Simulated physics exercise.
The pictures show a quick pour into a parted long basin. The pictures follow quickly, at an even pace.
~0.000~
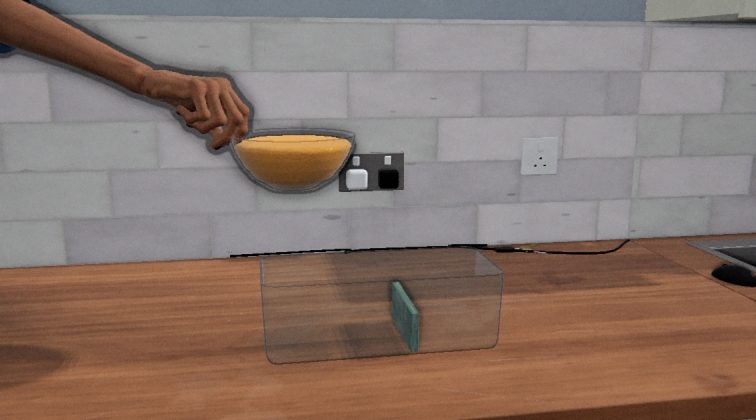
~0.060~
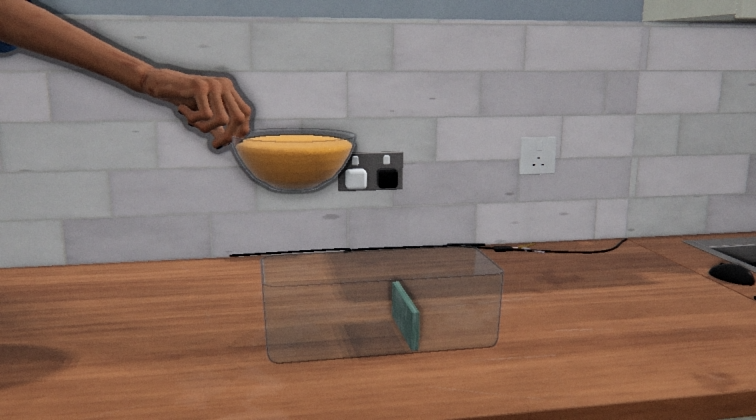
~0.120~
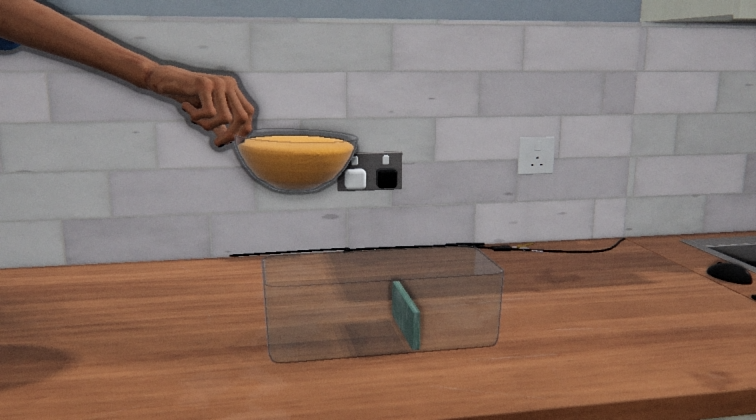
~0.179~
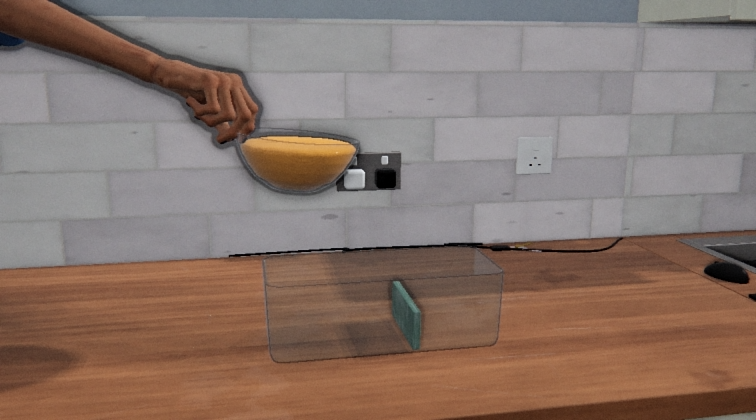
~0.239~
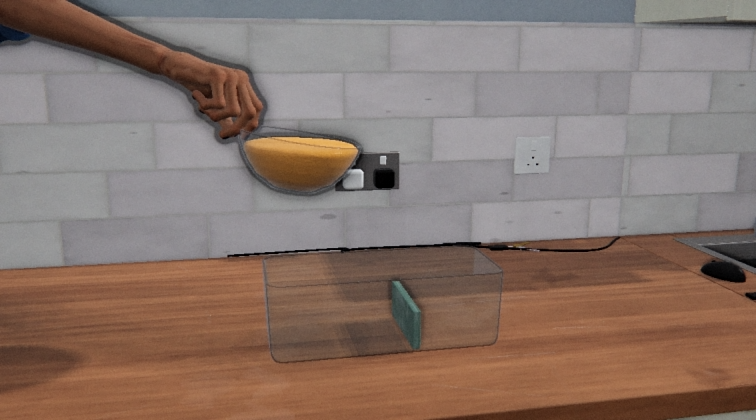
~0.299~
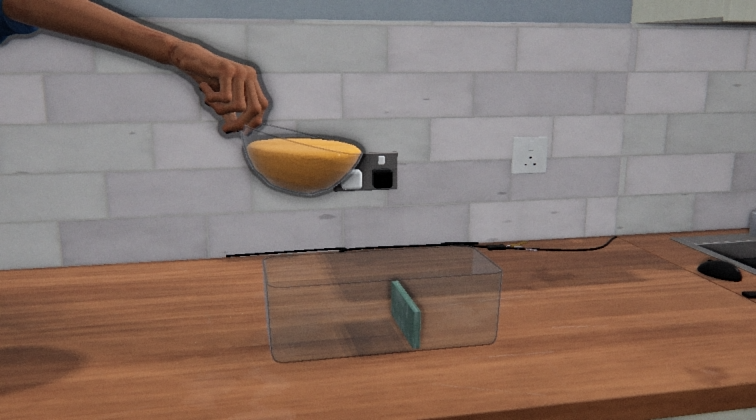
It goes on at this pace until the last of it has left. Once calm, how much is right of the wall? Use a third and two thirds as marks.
It comes to between a third and two thirds.
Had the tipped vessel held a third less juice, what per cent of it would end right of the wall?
Close to 15 per cent.
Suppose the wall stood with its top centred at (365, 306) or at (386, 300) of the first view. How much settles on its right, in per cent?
The first gives 85 %, the second 75 %.
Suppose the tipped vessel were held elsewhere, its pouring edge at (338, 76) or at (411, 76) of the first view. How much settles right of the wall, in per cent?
About 40 and 80 per cent.
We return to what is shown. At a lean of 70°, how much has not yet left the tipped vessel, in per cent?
About 25 per cent.
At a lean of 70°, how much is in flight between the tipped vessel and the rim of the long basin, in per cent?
About 40 per cent.
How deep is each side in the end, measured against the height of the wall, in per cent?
Left: 30 %. Right: 40 %.
After 0.73 s the tilt is 70° and 27 per cent is still to pour, 10 is left of the wall and 25 right of it.
After 1.05 s the tilt is 104° and 0 per cent is still to pour, 53 is left of the wall and 45 right of it.
After 1.38 s the tilt is 110° and 0 per cent is still to pour, 54 is left of the wall and 45 right of it.
After 1.74 s the tilt is 110° and 0 per cent is still to pour, 54 is left of the wall and 45 right of it.
In the end 54 per cent lies left of the wall, 45 right of it and 1 outside.
